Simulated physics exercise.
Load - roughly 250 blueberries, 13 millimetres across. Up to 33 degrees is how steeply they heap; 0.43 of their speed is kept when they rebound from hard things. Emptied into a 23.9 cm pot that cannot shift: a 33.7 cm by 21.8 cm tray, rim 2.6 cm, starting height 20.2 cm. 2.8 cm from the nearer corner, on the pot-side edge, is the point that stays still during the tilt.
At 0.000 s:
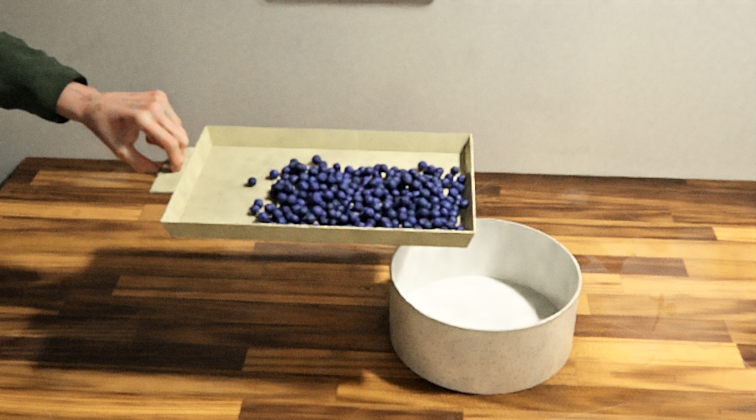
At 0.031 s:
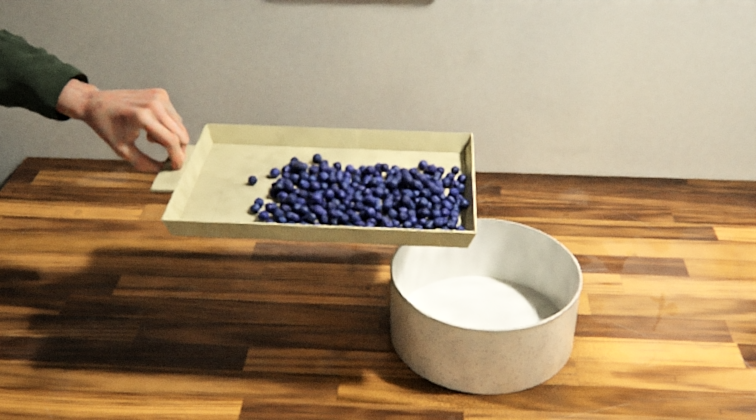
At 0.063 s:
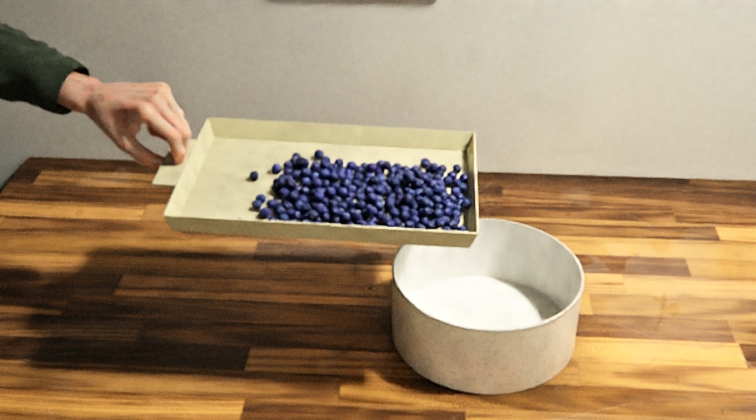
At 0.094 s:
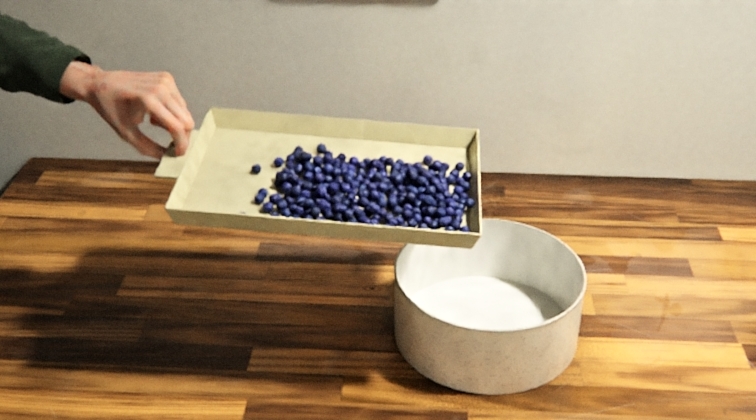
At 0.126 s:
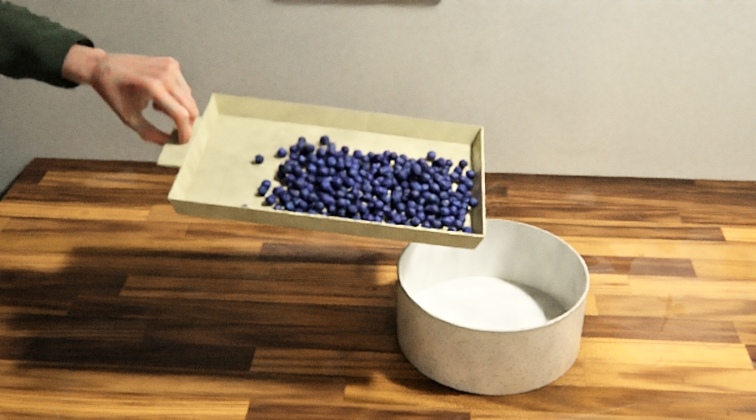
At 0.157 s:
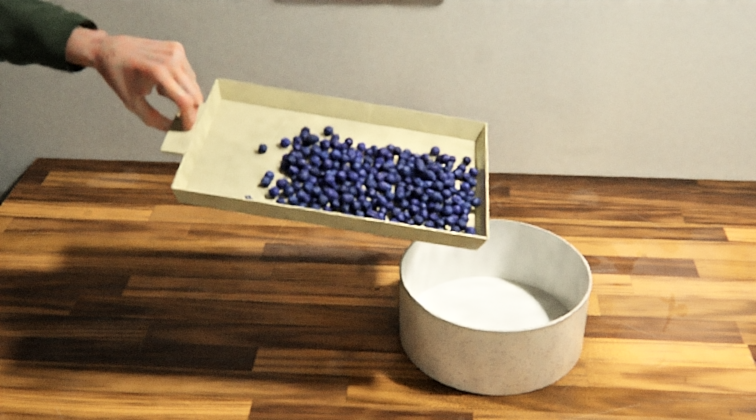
A shallow, pale tray piled with blueberries started out level above a wooden table, then tilted gradually down to the right as a hand raised its left end, its right corner above a round pot.
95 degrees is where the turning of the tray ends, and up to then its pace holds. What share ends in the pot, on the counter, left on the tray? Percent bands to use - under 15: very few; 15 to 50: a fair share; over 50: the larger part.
Pot - a fair share, counter - the larger part, tray - very few.
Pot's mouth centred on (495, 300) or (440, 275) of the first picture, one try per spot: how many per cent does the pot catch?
About 95 percent the first time and about 10 percent the second.
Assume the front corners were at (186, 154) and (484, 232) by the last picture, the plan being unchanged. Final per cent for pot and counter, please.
Pot: 65, counter: 35.
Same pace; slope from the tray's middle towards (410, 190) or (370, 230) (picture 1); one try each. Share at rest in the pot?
First try: About 85 percent; second try: About 10 percent.
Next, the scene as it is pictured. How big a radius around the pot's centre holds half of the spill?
About 22 cm from the centre.
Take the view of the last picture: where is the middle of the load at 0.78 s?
Roughly pixel (480, 192).
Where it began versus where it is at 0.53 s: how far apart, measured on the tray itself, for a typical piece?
Displacement on the tray: About 2 cm.
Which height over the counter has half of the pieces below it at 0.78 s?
Height: Around 26 cm.
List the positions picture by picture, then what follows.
In the first frame, tray tilt 0 degrees, front corners at (169, 217) and (468, 228); middle of the pieces at (366, 194); pot at (485, 269).
In the second frame, tray tilt 0 degrees, front corners at (170, 216) and (469, 228); middle of the pieces at (367, 193).
In the third frame, tray tilt 2 degrees, front corners at (172, 211) and (471, 229); middle of the pieces at (369, 191).
In the fourth frame, tray tilt 4 degrees, front corners at (174, 204) and (474, 230), lowest corner right front; middle of the pieces at (372, 188).
In the fifth frame, tray tilt 7 degrees, front corners at (177, 194) and (478, 231), lowest corner right front; middle of the pieces at (375, 184).
In the sixth frame, tray tilt 11 degrees, front corners at (180, 184) and (481, 233), lowest corner right front; middle of the pieces at (379, 179); pot at (495, 270). Its pace works out near 110 degrees a second.
Then, at 0.53 s, tilt 52 degrees; the tray holds 100 %, the pot 0 %.
After 0.78 s, tilt 79 degrees; the tray holds 90 %, the pot 0 %.
After 1.13 s, tilt 95 degrees; the tray holds 5 %, the pot 25 %.
By 1.9 s all is still; pot 30 %, counter 70 %, tray 0 %.
